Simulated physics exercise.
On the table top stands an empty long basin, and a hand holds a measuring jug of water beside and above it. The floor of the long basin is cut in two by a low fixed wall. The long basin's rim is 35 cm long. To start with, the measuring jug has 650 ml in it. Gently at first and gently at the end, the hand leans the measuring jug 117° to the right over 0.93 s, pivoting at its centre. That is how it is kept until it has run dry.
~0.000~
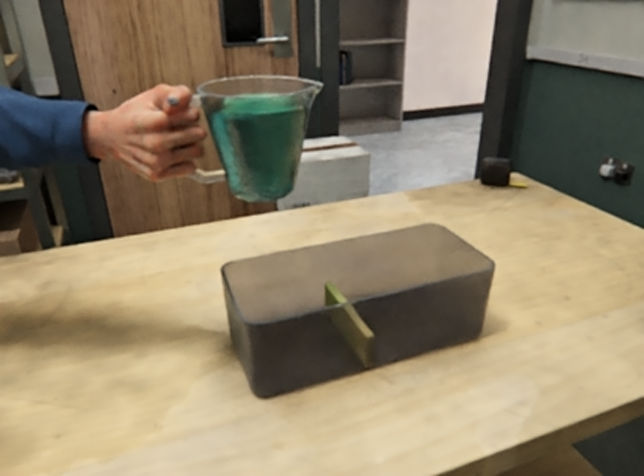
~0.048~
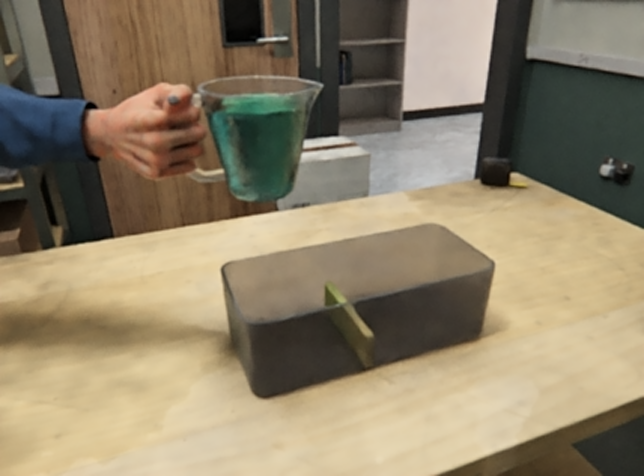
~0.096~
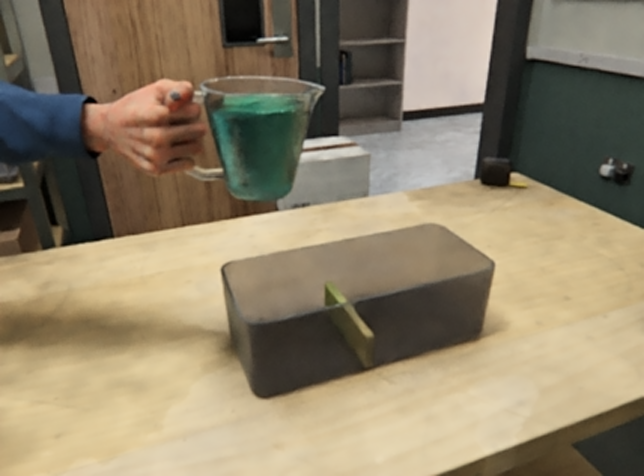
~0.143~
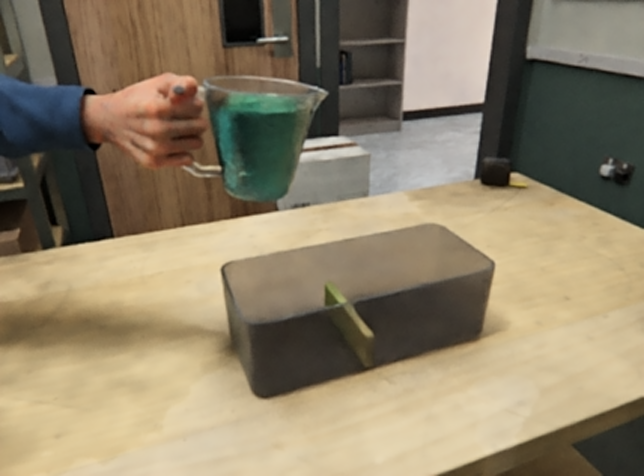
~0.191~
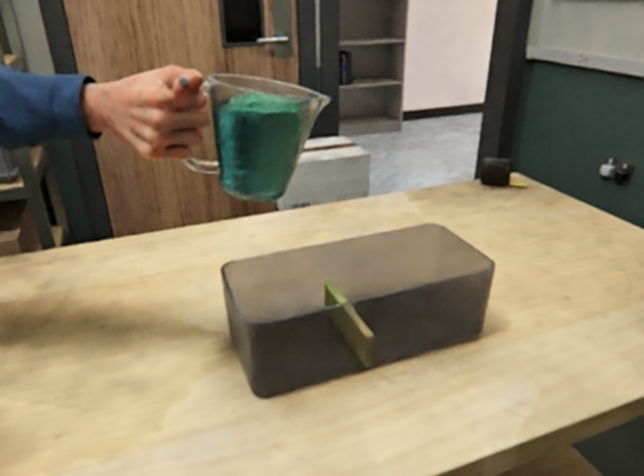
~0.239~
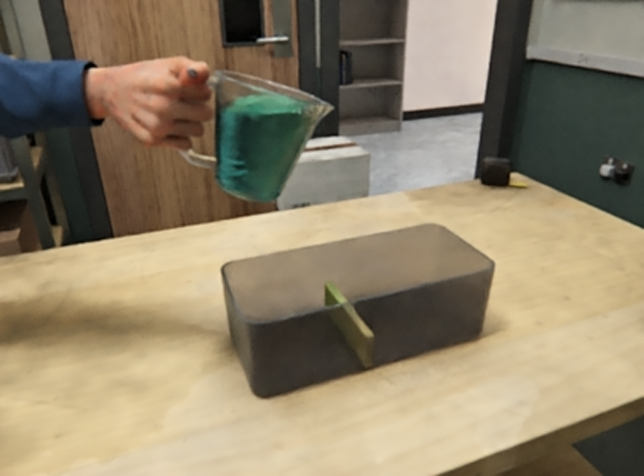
A hand slowly tilts a jug of green water rightward above a long basin.
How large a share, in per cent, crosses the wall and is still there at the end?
A share of about 82 per cent.
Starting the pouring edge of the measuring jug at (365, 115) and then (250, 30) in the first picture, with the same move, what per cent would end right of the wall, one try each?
I'd say 95 percent on the first go, 15 percent on the next.
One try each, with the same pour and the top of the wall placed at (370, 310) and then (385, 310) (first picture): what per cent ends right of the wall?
Around 50 and 25 percent, in that order.
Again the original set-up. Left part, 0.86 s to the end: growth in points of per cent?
That works out to roughly 10 per cent of the whole.
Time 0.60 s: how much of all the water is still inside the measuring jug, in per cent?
Roughly 56 per cent.
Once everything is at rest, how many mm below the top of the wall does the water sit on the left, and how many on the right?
Left: Roughly 46 mm; right: Roughly 30 mm.
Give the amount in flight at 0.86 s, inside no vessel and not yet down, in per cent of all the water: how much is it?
Roughly 16 per cent.
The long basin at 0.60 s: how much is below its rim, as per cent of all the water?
Near 12 in a hundred.
By 0.60 s the tilt is 84° and 56 per cent is still to pour, 0 is left of the wall and 12 right of it.
By 0.86 s the tilt is 115° and 4 per cent is still to pour, 7 is left of the wall and 74 right of it.
By 1.13 s the tilt is 117° and 0 per cent is still to pour, 16 is left of the wall and 82 right of it.
By 1.43 s the tilt is 117° and 0 per cent is still to pour, 17 is left of the wall and 82 right of it.
At rest 17 per cent lies left of the wall, 82 right of it and 2 outside.
